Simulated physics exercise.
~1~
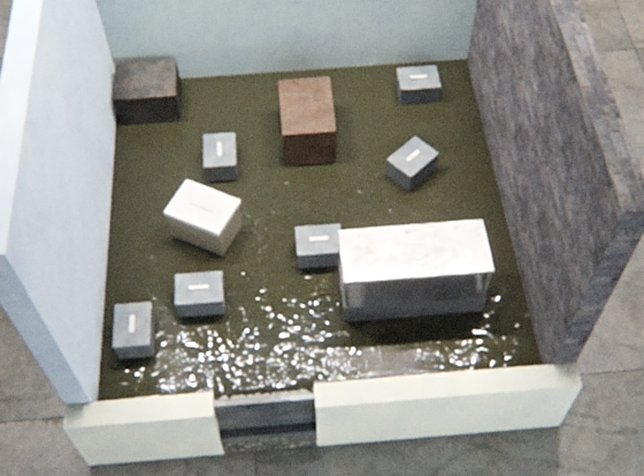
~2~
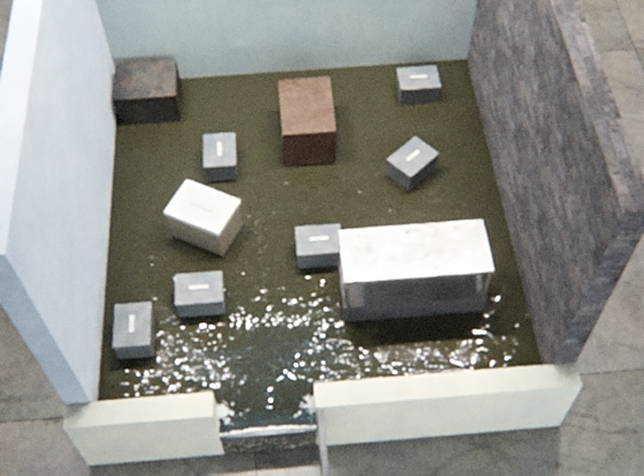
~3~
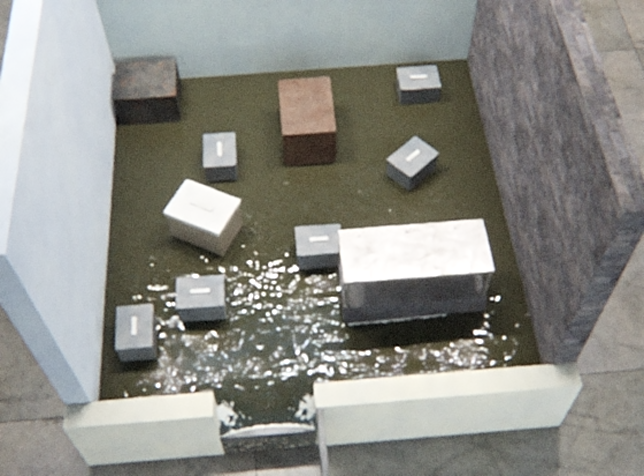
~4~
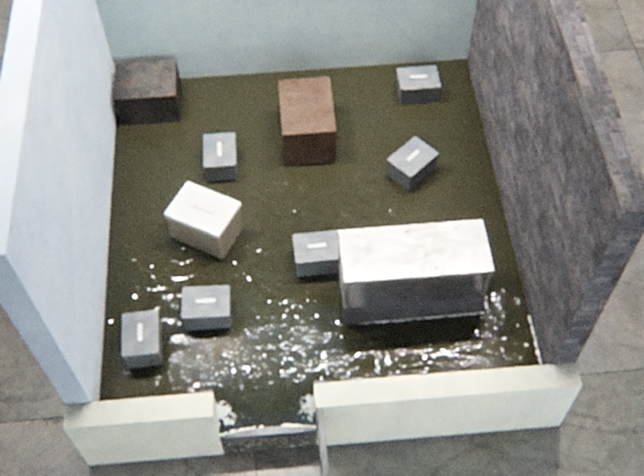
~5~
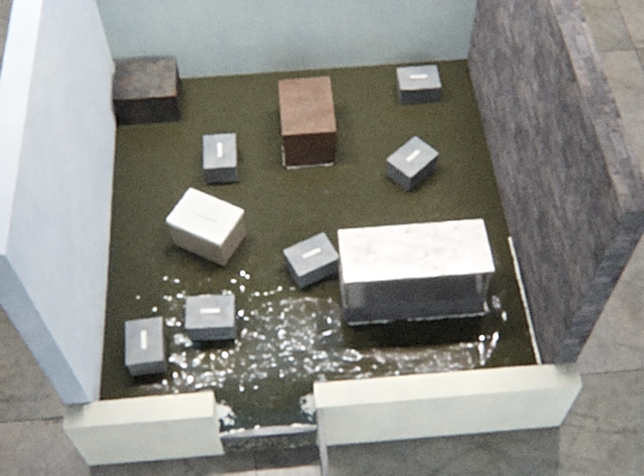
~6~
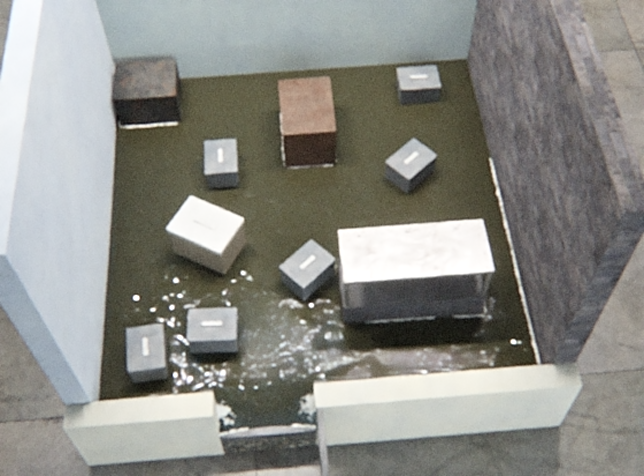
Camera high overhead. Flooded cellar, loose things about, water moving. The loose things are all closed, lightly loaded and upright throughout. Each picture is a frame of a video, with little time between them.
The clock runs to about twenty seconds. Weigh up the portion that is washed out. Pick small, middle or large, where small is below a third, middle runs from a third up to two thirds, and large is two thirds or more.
Large.
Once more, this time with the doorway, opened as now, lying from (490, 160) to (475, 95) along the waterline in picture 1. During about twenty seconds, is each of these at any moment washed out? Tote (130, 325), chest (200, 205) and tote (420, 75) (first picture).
Remains, escapes, escapes.
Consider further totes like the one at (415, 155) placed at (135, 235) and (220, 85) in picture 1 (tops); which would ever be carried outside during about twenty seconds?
In the order listed: Flushed away, then held back.
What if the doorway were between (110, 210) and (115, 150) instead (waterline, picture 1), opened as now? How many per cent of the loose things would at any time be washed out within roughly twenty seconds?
Result: 70 per cent.
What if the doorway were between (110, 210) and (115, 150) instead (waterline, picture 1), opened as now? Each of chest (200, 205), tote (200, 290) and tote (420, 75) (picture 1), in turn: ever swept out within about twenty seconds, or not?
First one exits, second exits, third never exits.
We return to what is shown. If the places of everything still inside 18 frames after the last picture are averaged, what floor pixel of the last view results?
Their average sits at about pixel (334, 203).
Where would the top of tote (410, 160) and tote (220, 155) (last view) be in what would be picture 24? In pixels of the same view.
Near (380, 208) and (200, 233).
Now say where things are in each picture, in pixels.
In the first picture, a tote at (199, 288) floats; a tote at (319, 239), afloat; 0 of 7 have shifted.
In the second picture, a tote at (199, 288), afloat; a tote at (319, 239) floats; 0 of 7 have shifted.
In the third picture, a tote at (200, 292), afloat; a tote at (319, 240) floats; 0 of 7 have shifted.
In the fourth picture, a tote at (206, 301) floats, close to its start; a tote at (317, 246), afloat, close to its start; 3 of 7 have shifted.
In the fifth picture, a tote at (210, 312) floats, close to its start; a tote at (312, 254), afloat, close to its start; 4 of 7 have shifted.
In the sixth picture, a tote at (212, 324), afloat, a stride from its start; a tote at (308, 263), afloat, close to its start; 5 of 7 have shifted.
A moment on, 1 of 7 are out; 6 afloat.
Next, 4 of 7 are out; 3 afloat.
Later, 4 of 7 are out; 3 afloat.
In the end, 6 of 7 are out; 1 afloat.
